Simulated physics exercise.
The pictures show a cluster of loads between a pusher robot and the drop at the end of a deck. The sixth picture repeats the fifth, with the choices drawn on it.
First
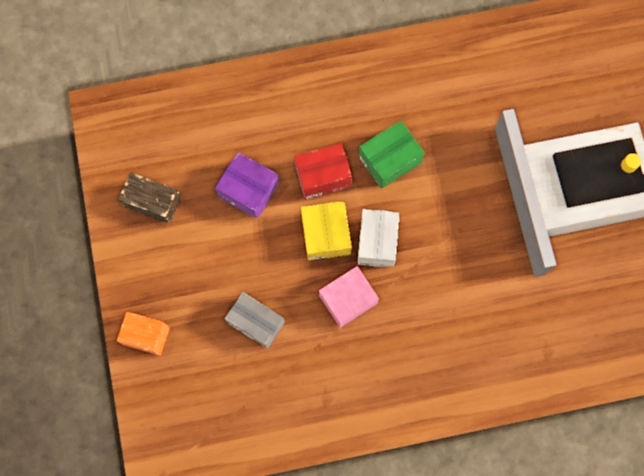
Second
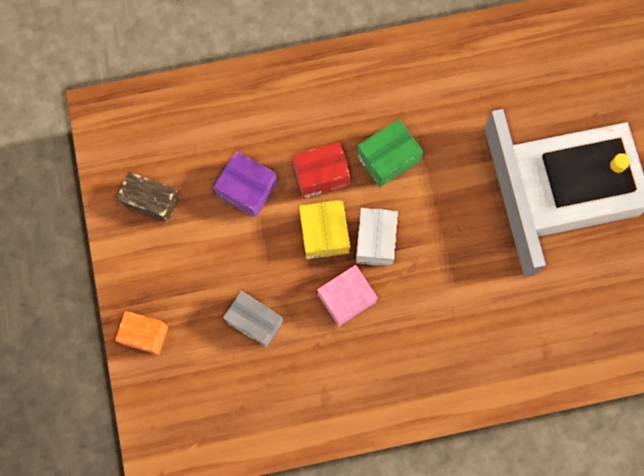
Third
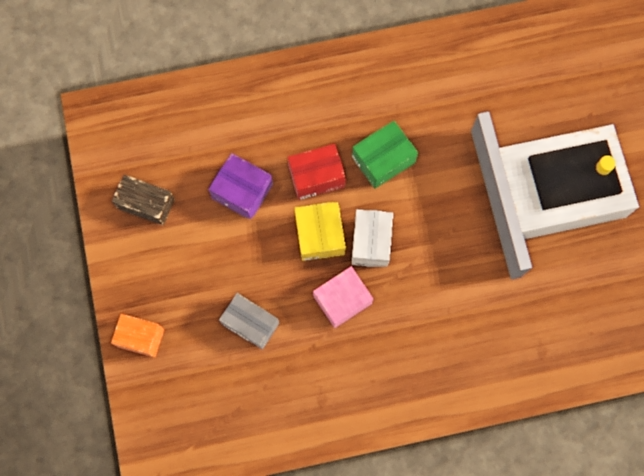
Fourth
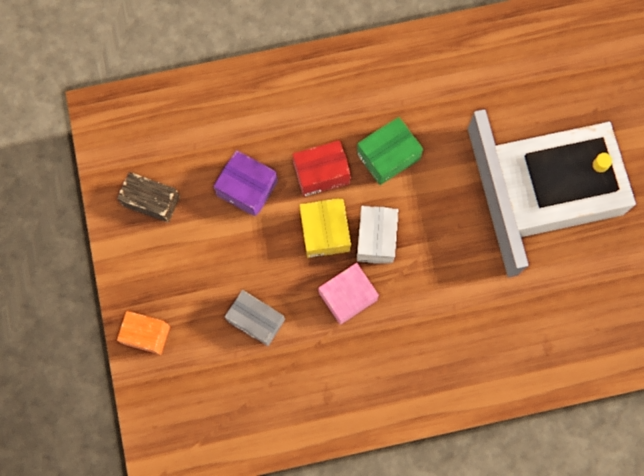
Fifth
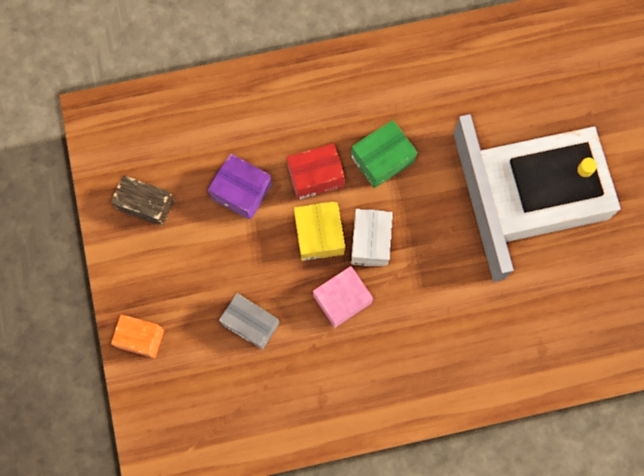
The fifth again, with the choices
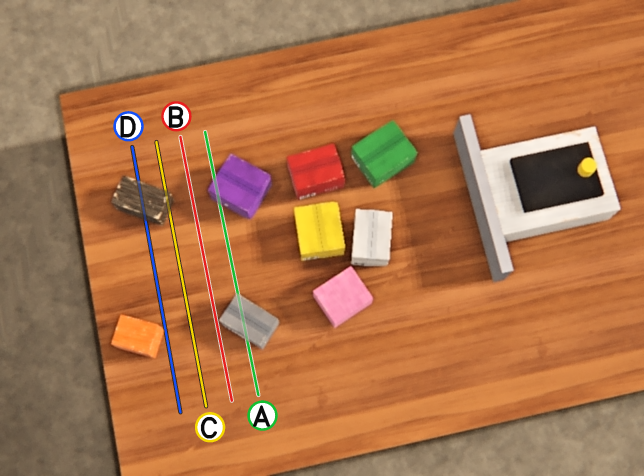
At first, a white robot with a wide grey front plate sits at the right of a wooden deck, apart from a loose cluster of colourful blocks. It then creeps left in small steps, narrowing the gap, and by the end it is slightly closer while the blocks stay in place, untouched.
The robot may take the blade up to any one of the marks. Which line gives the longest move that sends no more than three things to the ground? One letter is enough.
It should halt at C.
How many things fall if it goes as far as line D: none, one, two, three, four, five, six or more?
In all, four.
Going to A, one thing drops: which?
The black crate.
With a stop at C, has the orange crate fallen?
Yes.
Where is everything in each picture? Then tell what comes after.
Orange crate (144, 334); green box (391, 155); grey parcel (255, 321), in the first frame.
Robot (583, 173); white box (376, 238), in the second frame.
Robot (570, 176); pink crate (343, 297), in the third frame.
Robot (566, 173); purple parcel (246, 185), in the fourth frame.
Robot (551, 178); orange crate (138, 336); green box (384, 154); grey parcel (249, 322), in the fifth frame.
On the marked copy, A at (231, 259); B at (205, 264); C at (180, 270); D at (156, 275).
Taking C. A third of the way, robot (442, 201); green box (329, 164); purple parcel (226, 191).
Two thirds of the way, robot (333, 225); black crate (91, 211); purple parcel (131, 233).
When it is over, robot (245, 244); black crate over the edge; purple parcel over the edge; three fallen.
As for the rest, A is within the limit but short; B is within the limit but short; D drops four.
